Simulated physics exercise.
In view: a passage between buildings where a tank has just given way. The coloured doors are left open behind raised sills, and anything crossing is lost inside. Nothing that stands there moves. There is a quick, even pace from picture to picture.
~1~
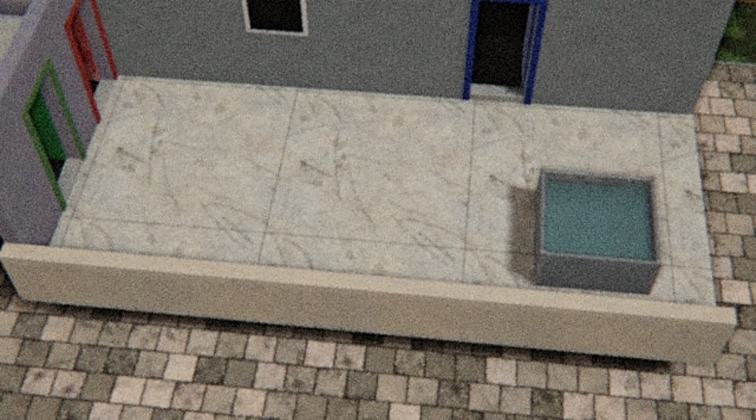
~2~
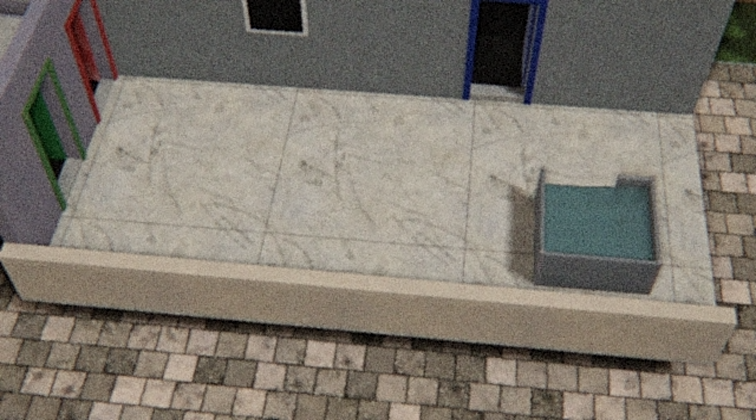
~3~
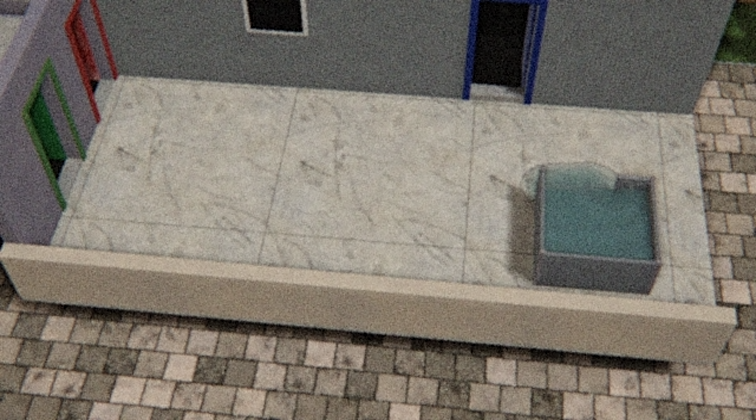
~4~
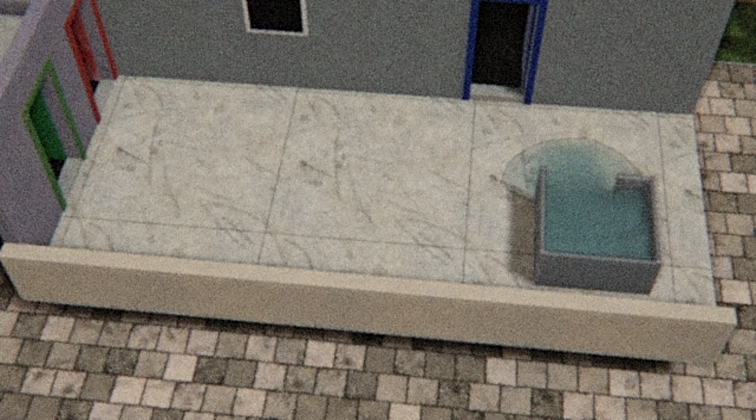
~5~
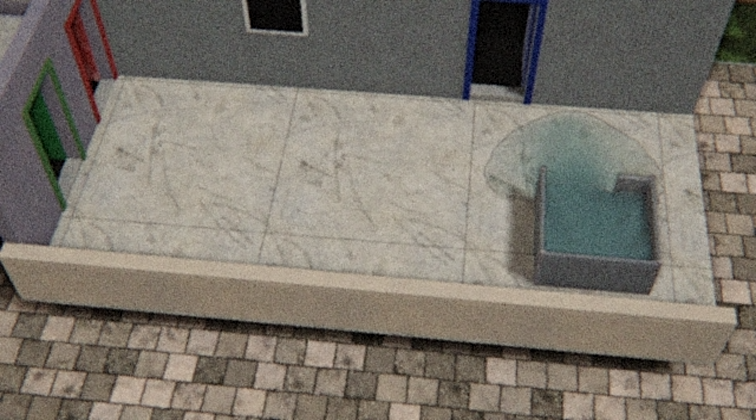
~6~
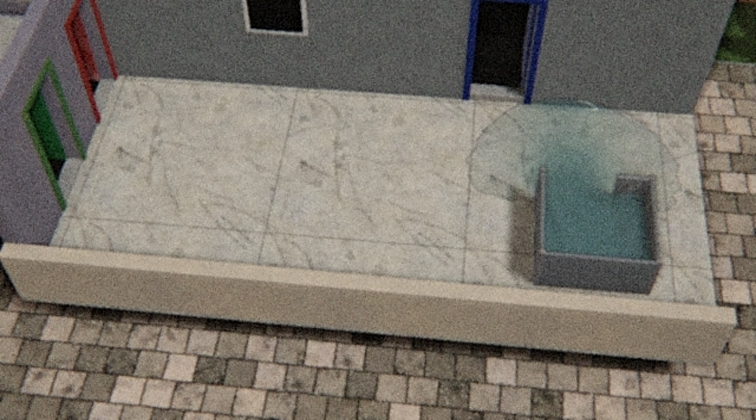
Water pours from a gap in the open tank's far side and spreads across the pale floor.
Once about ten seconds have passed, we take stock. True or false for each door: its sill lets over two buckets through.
The blue door true; the green door false; the red door true.
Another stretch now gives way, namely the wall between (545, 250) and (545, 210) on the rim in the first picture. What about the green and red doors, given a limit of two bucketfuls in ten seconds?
Per door - green door: Exceeds, red door: Exceeds.
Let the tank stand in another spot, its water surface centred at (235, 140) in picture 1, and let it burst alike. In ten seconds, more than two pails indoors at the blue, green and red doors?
My reading: Blue door is under, green door holds, red door passes that mark.
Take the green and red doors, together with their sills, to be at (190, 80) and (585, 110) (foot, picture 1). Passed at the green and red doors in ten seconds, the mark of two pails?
The green door one stays within it, the red door one tops the limit.
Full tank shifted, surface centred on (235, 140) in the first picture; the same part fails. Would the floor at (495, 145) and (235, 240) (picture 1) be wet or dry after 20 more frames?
Soaked, spared.
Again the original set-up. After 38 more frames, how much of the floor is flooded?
That should be about 65 %.
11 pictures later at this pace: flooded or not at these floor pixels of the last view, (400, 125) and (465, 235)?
Point one: Swamped. Point two: Unflooded.
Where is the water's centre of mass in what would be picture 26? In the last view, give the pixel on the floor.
I'd mark it close to (489, 158).
A moment on, water covers 20 % of the floor; the blue door under two buckets in, the green door not reached, the red door not reached.
Next, water covers 25 % of the floor; the blue door over two buckets in, the green door not reached, the red door not reached.
Then, water covers 45 % of the floor; the blue door over two buckets in, the green door not reached, the red door not reached.
Later, water covers 65 % of the floor; the blue door over two buckets in, the green door wet at the sill, nothing in, the red door over two buckets in.
In the end, water covers 65 % of the floor; the blue door over two buckets in, the green door wet at the sill, nothing in, the red door far over two buckets in.
